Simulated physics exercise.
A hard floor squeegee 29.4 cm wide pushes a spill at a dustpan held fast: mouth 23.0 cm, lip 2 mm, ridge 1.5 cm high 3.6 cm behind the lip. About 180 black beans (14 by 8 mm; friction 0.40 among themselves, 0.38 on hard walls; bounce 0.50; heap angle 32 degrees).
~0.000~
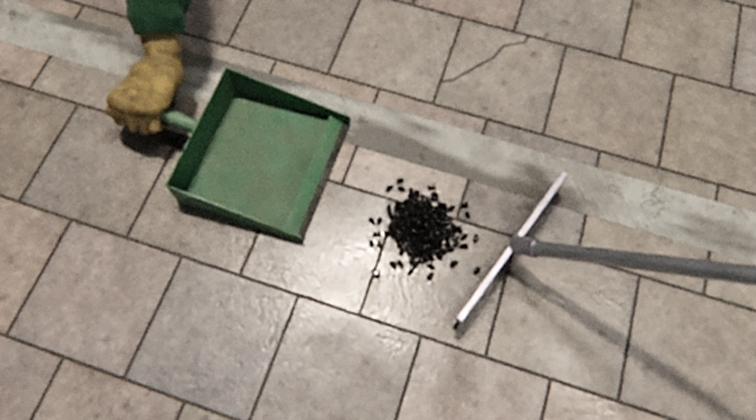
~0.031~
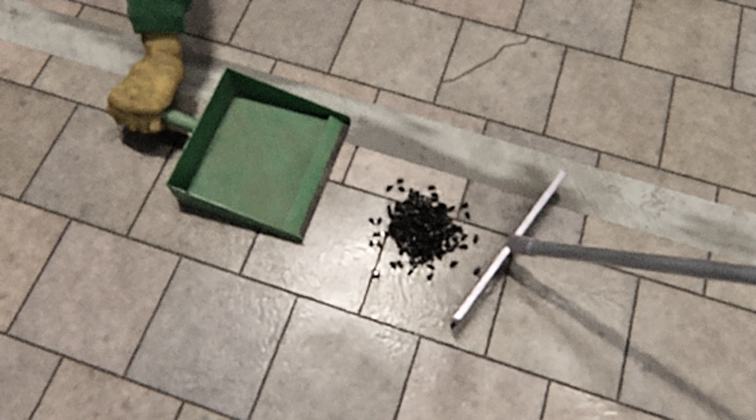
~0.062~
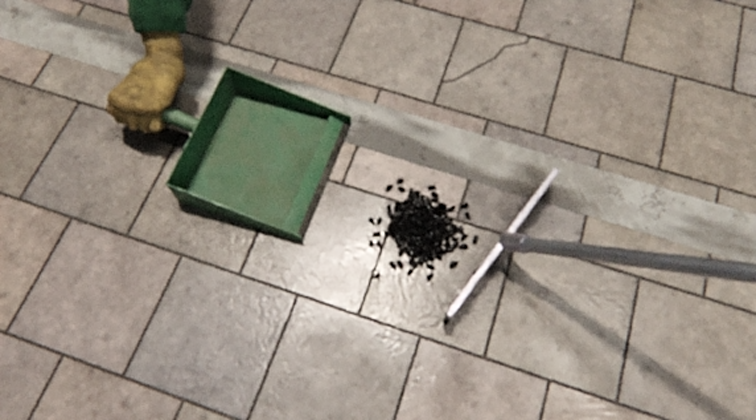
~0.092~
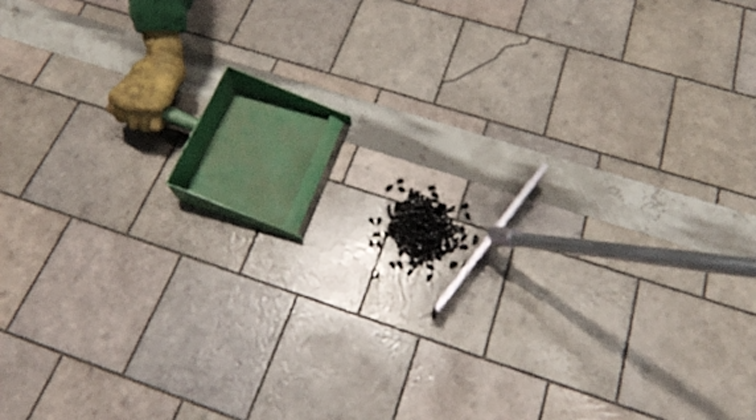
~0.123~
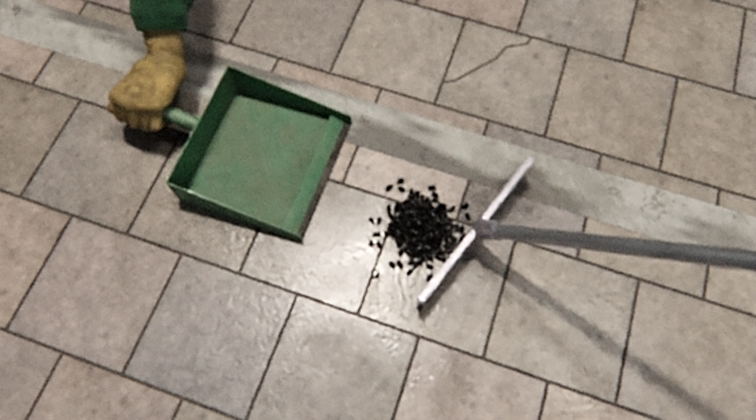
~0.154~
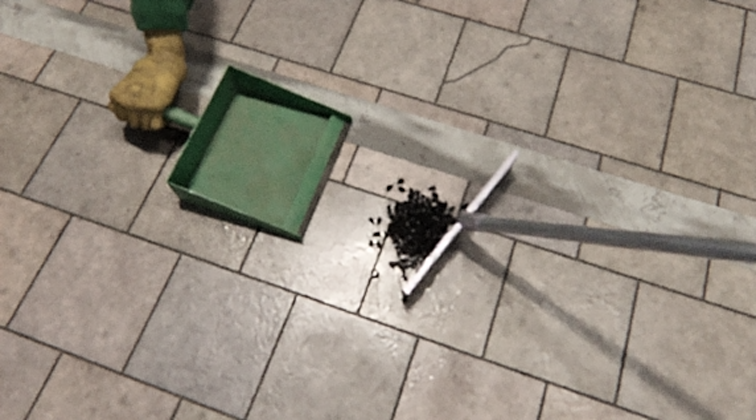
A floor of worn grey-beige tiles, crossed by a paler strip, is seen from above at a slant. A yellow-gloved hand in a green sleeve holds a green dustpan at upper left, with a loose heap of small black pieces near the centre and a pale squeegee blade on a grey pole at right. The blade slides left into the heap's near edge, pressing pieces together, while hand, pan and camera stay still.
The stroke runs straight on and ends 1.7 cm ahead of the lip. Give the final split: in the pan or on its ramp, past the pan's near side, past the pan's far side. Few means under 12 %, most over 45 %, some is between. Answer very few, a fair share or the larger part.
Pan a fair share, near side very few, far side very few.
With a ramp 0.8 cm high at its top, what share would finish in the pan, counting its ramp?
It would be near 30 per cent.
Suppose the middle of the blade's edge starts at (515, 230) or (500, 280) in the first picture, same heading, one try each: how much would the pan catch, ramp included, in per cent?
Some 30 and 20 per cent.
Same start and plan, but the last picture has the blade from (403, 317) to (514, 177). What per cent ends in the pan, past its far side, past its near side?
Pan 0, far 5, near 10.
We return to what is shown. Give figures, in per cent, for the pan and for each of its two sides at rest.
Pan 25; near side 0; far side 5.
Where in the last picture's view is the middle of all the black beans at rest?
At about (336, 173).
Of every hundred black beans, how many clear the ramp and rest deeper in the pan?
Roughly 0 per cent.
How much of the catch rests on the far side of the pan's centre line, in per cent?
About 40 per cent.
Then, at 0.27 s, middle of the blade 14 cm from the lip; 0 % over the lip, far side 0 %, near side 0 %.
After 0.35 s, middle of the blade 8 cm from the lip; 0 % over the lip, far side 0 %, near side 0 %.
After 0.56 s, middle of the blade 7 cm from the lip; 25 % over the lip, far side 5 %, near side 0 %.
At rest (2.2 s), pan 25 %, near side 0 %, far side 5 %, in front of the lip or behind the blade 65 %.
